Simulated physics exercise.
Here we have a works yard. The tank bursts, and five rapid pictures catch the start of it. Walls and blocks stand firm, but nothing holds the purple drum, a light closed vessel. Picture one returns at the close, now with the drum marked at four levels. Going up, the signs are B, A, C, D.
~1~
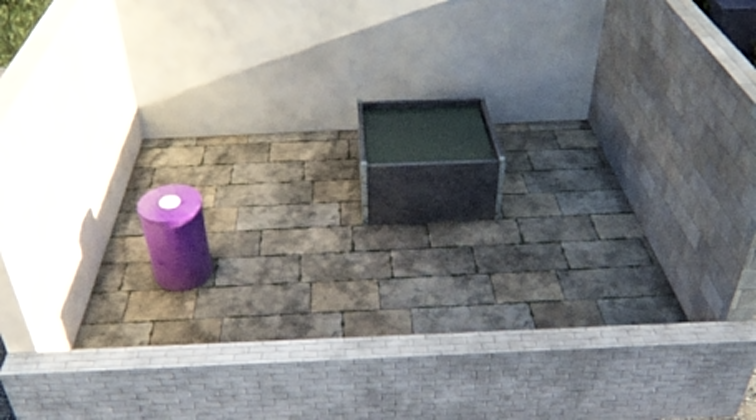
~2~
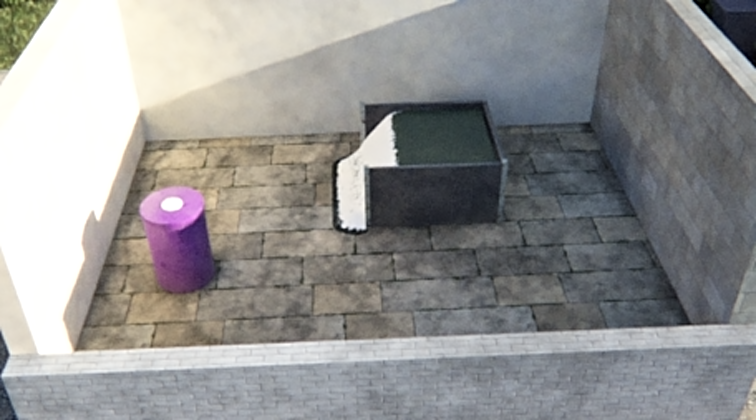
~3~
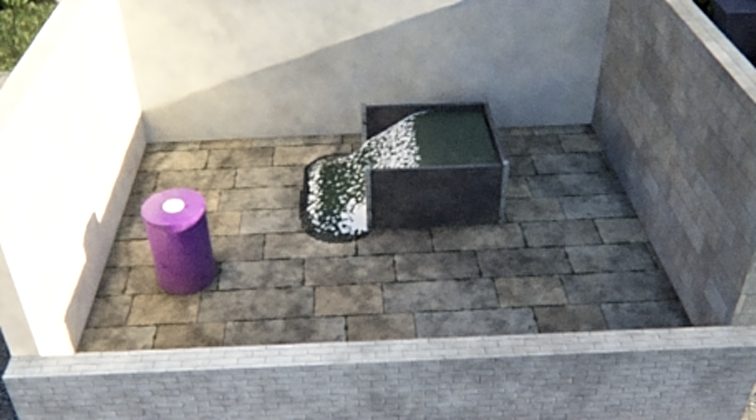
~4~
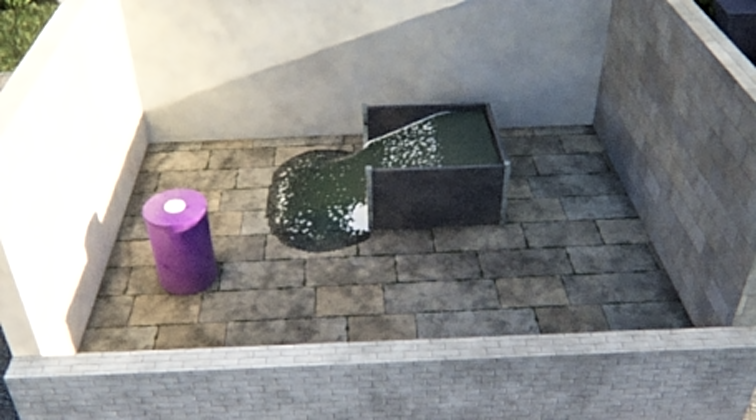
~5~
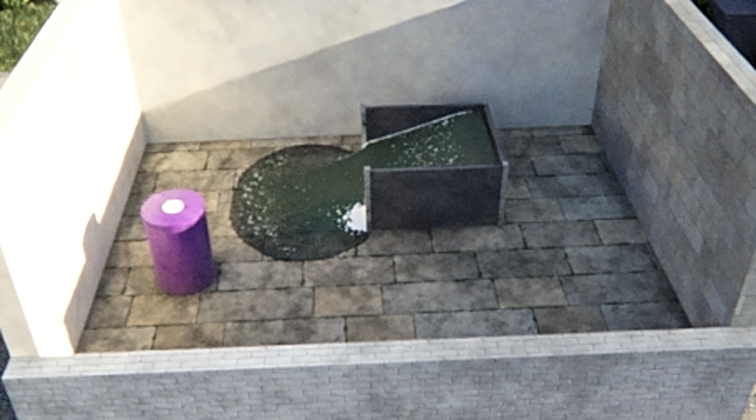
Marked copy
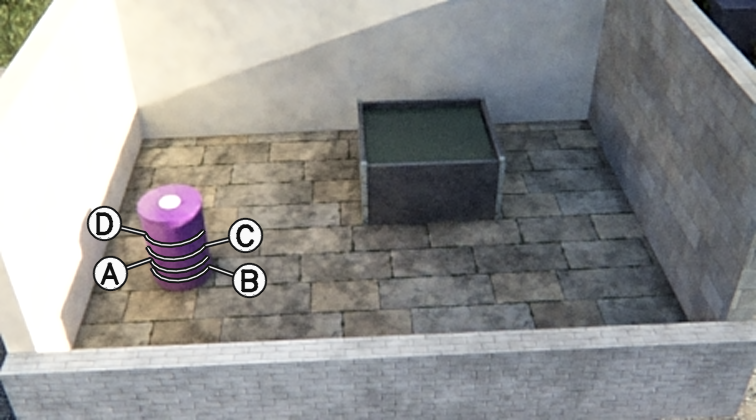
In this clip, a dark tank of greenish water stands in a walled, paved yard, and water pours out of its left side with white froth, then spreads across the paving as a widening pool toward a purple drum.
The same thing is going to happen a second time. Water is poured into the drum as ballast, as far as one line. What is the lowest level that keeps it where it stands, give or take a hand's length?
A.
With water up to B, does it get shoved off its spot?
Yes, that goes wrong.
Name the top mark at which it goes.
That would be B.
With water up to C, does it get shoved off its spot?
No, that is safe.
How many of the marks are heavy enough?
Three.
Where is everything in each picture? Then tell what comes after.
Lid of the purple drum at (171, 202); tank full, its middle at (427, 136).
Water covers 2 % of the ground and is seen nearest the drum at (344, 218).
Water covers 5 % of the ground and is seen nearest the drum at (316, 226).
Water covers 8 % of the ground and is seen nearest the drum at (293, 239).
Lid of the purple drum at (174, 207); water covers 12 % of the ground and is seen nearest the drum at (249, 234).
On the marked copy, A at (176, 271); B at (178, 280); C at (173, 259); D at (170, 245); from the bottom up B, A, C, D.
If A is chosen, it does not move.
If B is chosen, it is pushed about half its own width away.
If C is chosen, it does not move.
If D is chosen, it does not move.
